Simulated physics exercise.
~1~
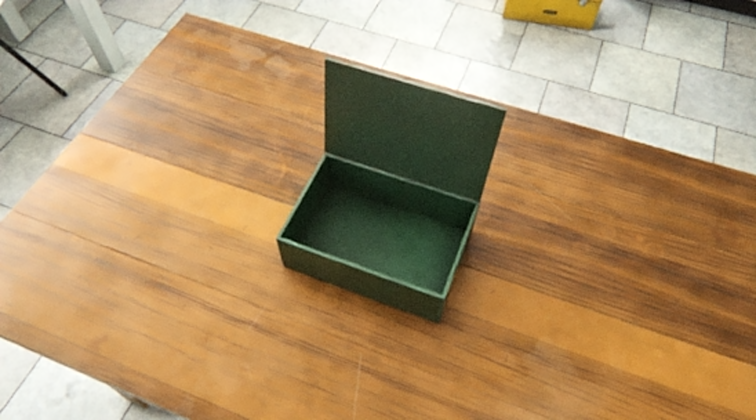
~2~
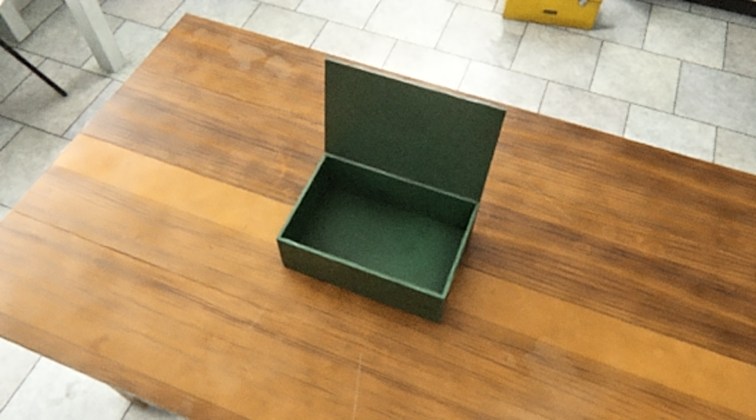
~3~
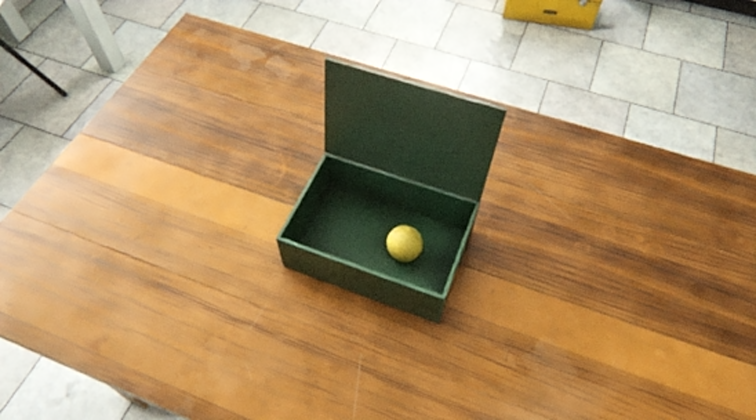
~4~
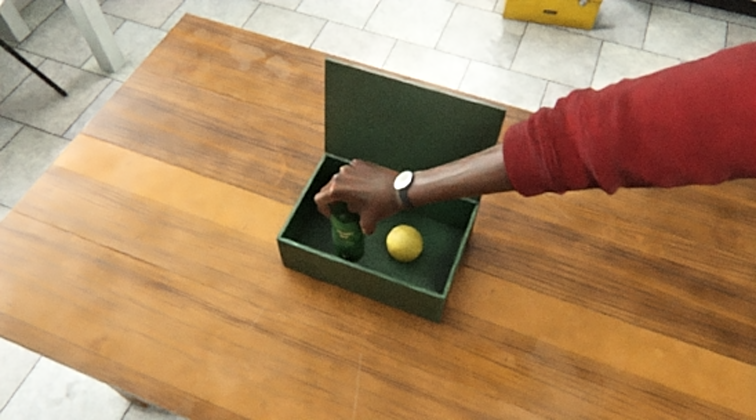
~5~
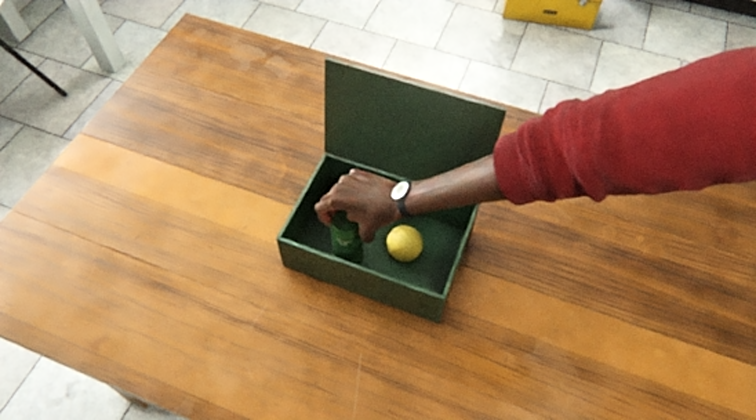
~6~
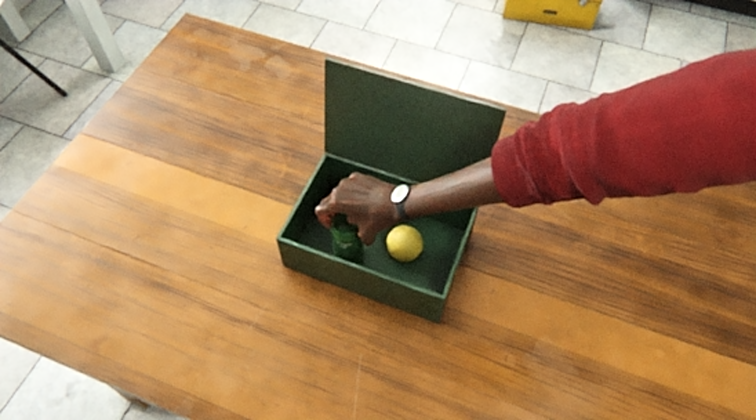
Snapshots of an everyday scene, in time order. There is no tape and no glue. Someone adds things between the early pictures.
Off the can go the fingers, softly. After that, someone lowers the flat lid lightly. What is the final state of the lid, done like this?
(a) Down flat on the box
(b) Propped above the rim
Propped above the rim (b).
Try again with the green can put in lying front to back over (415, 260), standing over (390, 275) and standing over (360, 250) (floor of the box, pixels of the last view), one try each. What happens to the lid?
First, it shuts; second, it stays open; third, it stays open.
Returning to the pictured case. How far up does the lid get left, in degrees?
Close to 20 degrees.
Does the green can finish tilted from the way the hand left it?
Result: The green can remains as it was set.
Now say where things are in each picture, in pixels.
The last thing is not in view yet, in the first picture.
The last thing is not in view yet, in the second picture.
The last thing is not in view yet; yellow lemon (405, 244), in the third picture.
Still above its spot; green can (349, 234); yellow lemon (405, 244), in the fourth picture.
Still above its spot; green can (348, 241); yellow lemon (405, 244), in the fifth picture.
In place under the hand; green can (348, 244); yellow lemon (405, 244), in the sixth picture.
Then, 1.10 s after the last picture, lid starting down.
Then, 1.60 s after the last picture, lid 57° above the rim.
Then, 2.00 s after the last picture, lid 29° above the rim.
At rest, lid 20° above the rim; both in place. Seen from the same camera at the end, green can near (348, 244).
